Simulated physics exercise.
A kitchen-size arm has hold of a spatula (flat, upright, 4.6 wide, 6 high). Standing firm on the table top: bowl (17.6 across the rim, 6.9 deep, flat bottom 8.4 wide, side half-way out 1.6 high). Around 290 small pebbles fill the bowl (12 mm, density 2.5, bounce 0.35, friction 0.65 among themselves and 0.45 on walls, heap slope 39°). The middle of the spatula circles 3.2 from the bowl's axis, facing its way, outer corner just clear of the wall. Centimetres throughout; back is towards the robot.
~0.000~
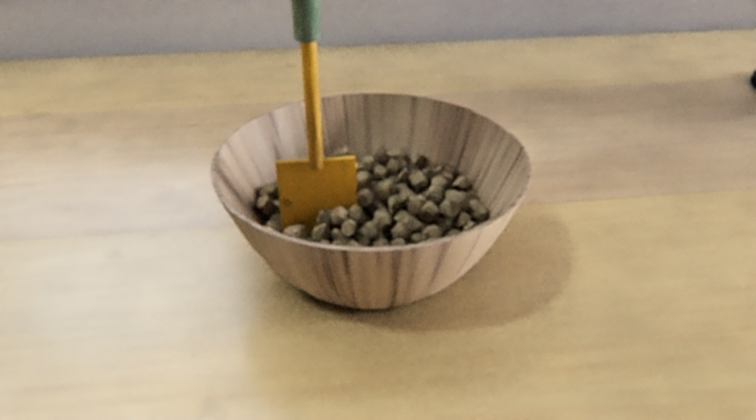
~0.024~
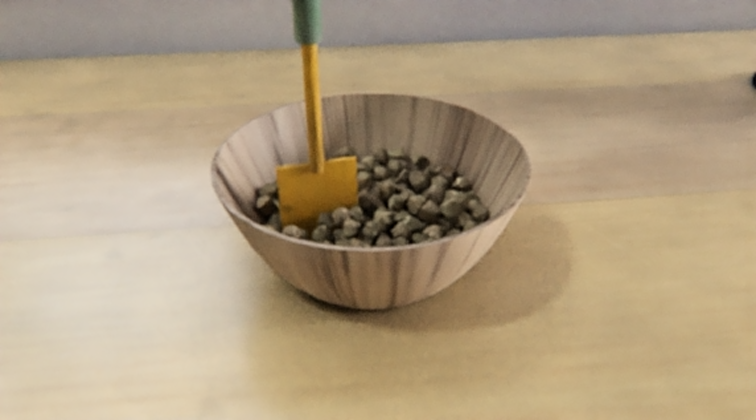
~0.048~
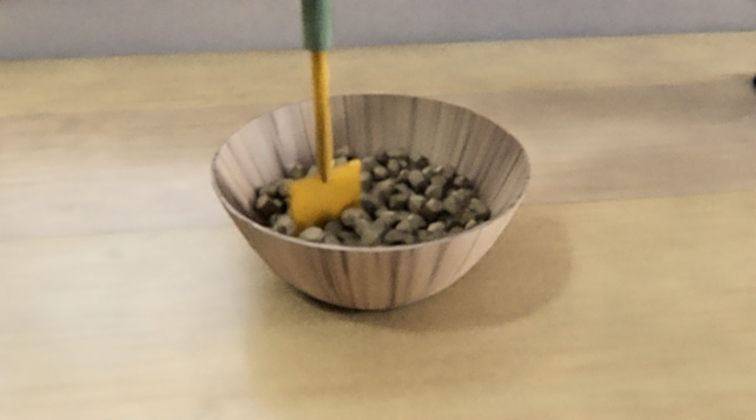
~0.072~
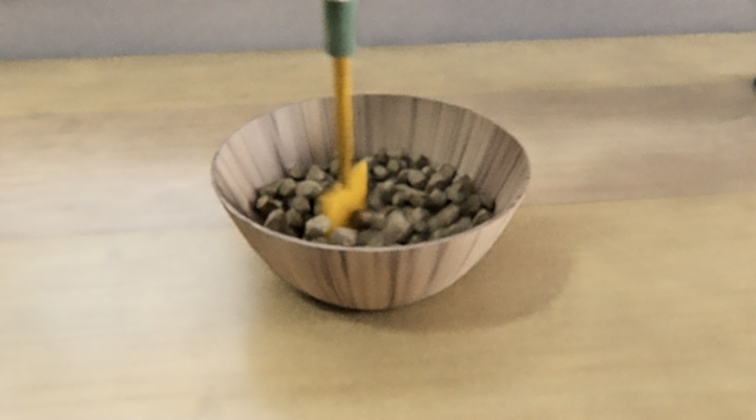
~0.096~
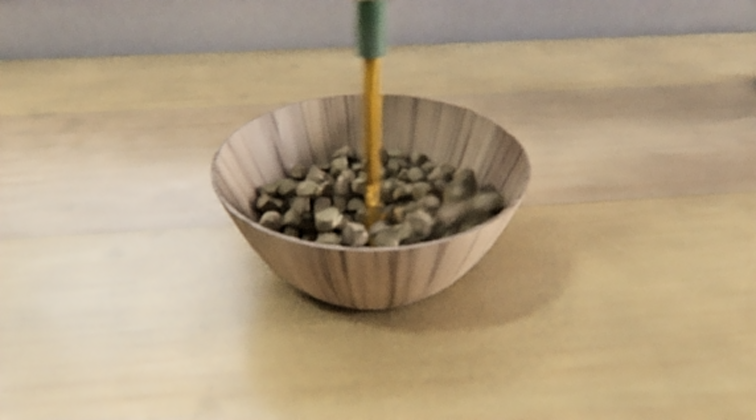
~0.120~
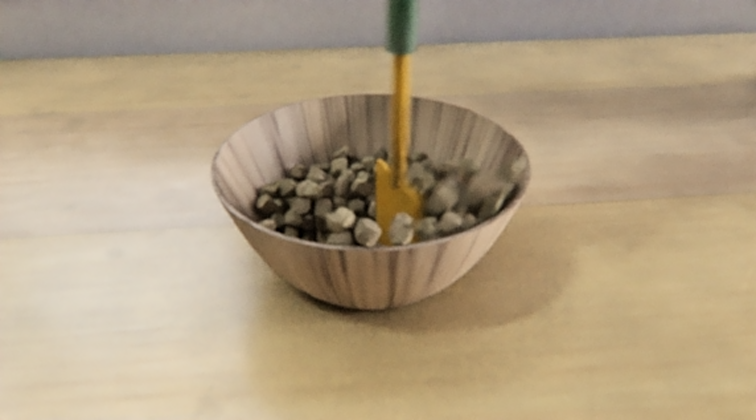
On a wooden table, a yellow spatula with a green handle pushed through small brown pebbles in a striped bowl, turning as it moved from the left side to the right and shoving pebbles rightward.
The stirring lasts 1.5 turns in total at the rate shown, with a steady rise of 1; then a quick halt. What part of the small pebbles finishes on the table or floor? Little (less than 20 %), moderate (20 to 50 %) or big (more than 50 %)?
On the table or floor the share is moderate, 20 to 50 %.
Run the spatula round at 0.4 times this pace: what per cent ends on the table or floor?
Some 5 per cent.
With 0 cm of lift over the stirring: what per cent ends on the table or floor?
Some 35 per cent.
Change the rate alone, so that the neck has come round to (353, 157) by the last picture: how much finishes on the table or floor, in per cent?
Some 10 per cent.
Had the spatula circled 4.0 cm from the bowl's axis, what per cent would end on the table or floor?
It would be near 45 per cent.
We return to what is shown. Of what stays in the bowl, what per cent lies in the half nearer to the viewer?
Roughly 50 per cent.
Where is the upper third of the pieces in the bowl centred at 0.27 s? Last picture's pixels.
Near (333, 118).
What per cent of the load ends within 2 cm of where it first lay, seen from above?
Some 5 per cent.
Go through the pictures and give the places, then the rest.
In the first frame, spatula neck at (314, 136), 0° round; upper third of the load around (383, 200), from x 265 to 480, top at y 155; 289 in the bowl.
In the second frame, spatula neck at (315, 139), 8° round; upper third of the load around (383, 202), from x 265 to 480, top at y 155.
In the third frame, spatula neck at (324, 148), 31° round; upper third of the load around (380, 209), from x 265 to 480, top at y 155.
In the fourth frame, spatula neck at (344, 155), 58° round; upper third of the load around (395, 219), from x 265 to 485, top at y 155.
In the fifth frame, spatula neck at (372, 157), 85° round; upper third of the load around (420, 215), from x 265 to 495, top at y 155.
In the sixth frame, spatula neck at (399, 153), 112° round; upper third of the load around (444, 199), from x 265 to 515, top at y 155; 289 in the bowl.
After 0.27 s, 274° round, highest piece 12 above the table; 257 in the bowl, 1 on the table or floor, 31 in flight or on the tool.
After 0.41 s, 76° round, highest piece 11 above the table; 207 in the bowl, 45 on the table or floor, 37 in flight or on the tool.
After 0.68 s, 180° round, highest piece 6 above the table; 192 in the bowl, 97 on the table or floor.
After 1.38 s, 180° round, highest piece 6 above the table; 192 in the bowl, 97 on the table or floor.
At rest, 192 in the bowl, 97 on the table or floor. That is 34 % on the table or floor.
